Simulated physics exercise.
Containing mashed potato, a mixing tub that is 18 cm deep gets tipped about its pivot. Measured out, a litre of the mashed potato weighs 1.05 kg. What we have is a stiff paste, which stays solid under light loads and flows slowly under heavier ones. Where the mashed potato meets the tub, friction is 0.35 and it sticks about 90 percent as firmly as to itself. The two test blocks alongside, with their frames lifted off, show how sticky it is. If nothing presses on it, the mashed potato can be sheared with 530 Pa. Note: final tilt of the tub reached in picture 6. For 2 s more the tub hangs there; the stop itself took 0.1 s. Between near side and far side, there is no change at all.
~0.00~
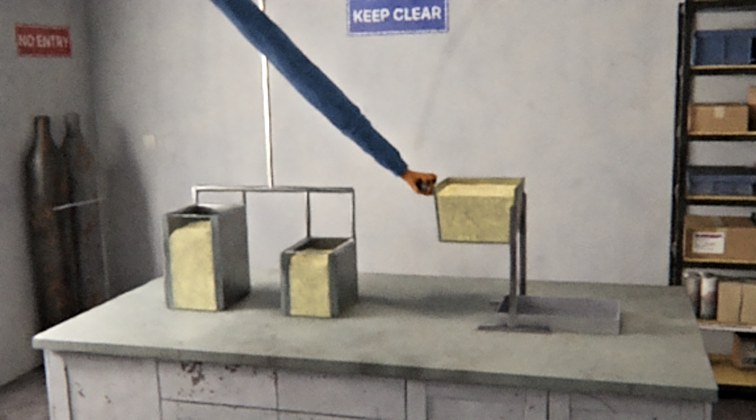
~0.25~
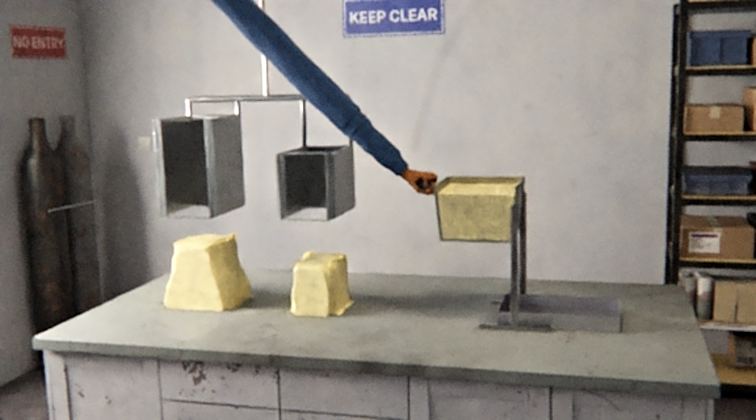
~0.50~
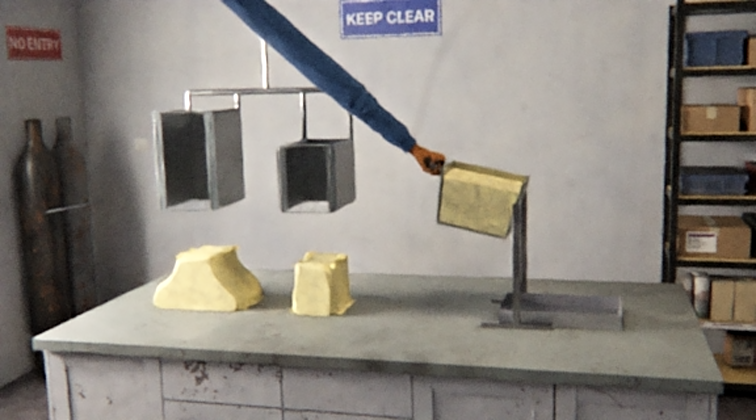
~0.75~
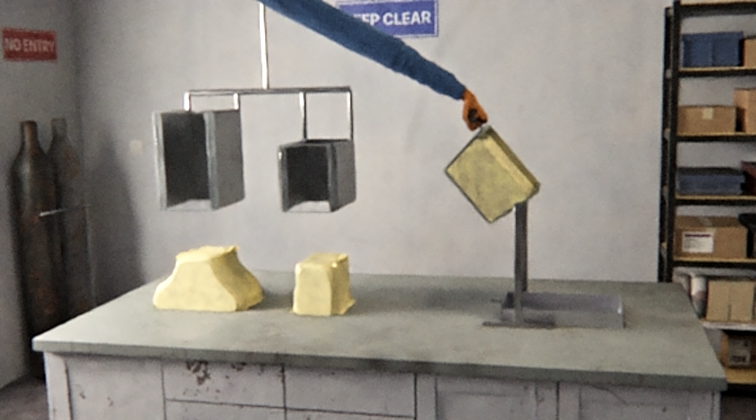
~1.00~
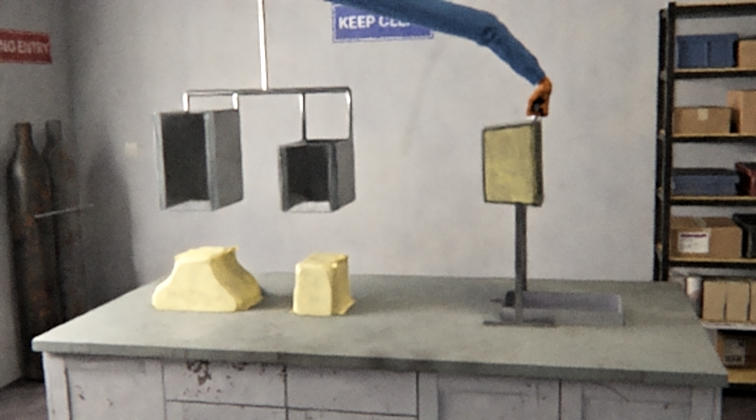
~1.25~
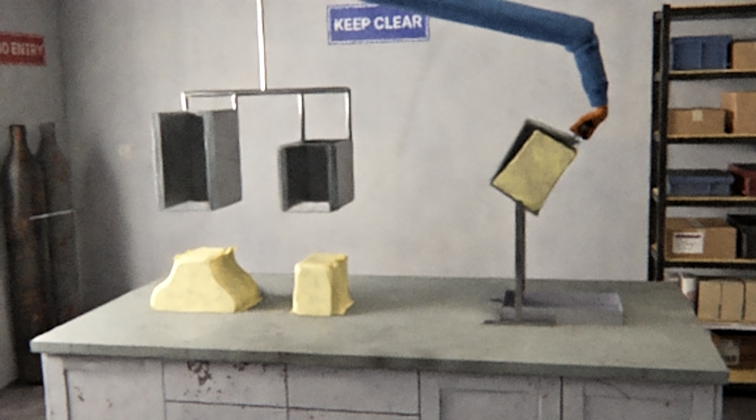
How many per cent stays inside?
0 %.
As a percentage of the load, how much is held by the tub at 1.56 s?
Some 0 per cent.
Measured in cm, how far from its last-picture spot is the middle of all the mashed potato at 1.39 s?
Displacement noted: Approx. 12 cm... about that.
After 1.39 s, the tub is at 119 degrees and holds 40 %.
After 1.56 s, the tub is at 119 degrees and holds 0 %.
After 1.73 s, the tub is at 119 degrees and holds 0 %.
After 1.90 s, the tub is at 119 degrees and holds 0 %.
After 3.25 s, the tub is at 119 degrees and holds 0 %.
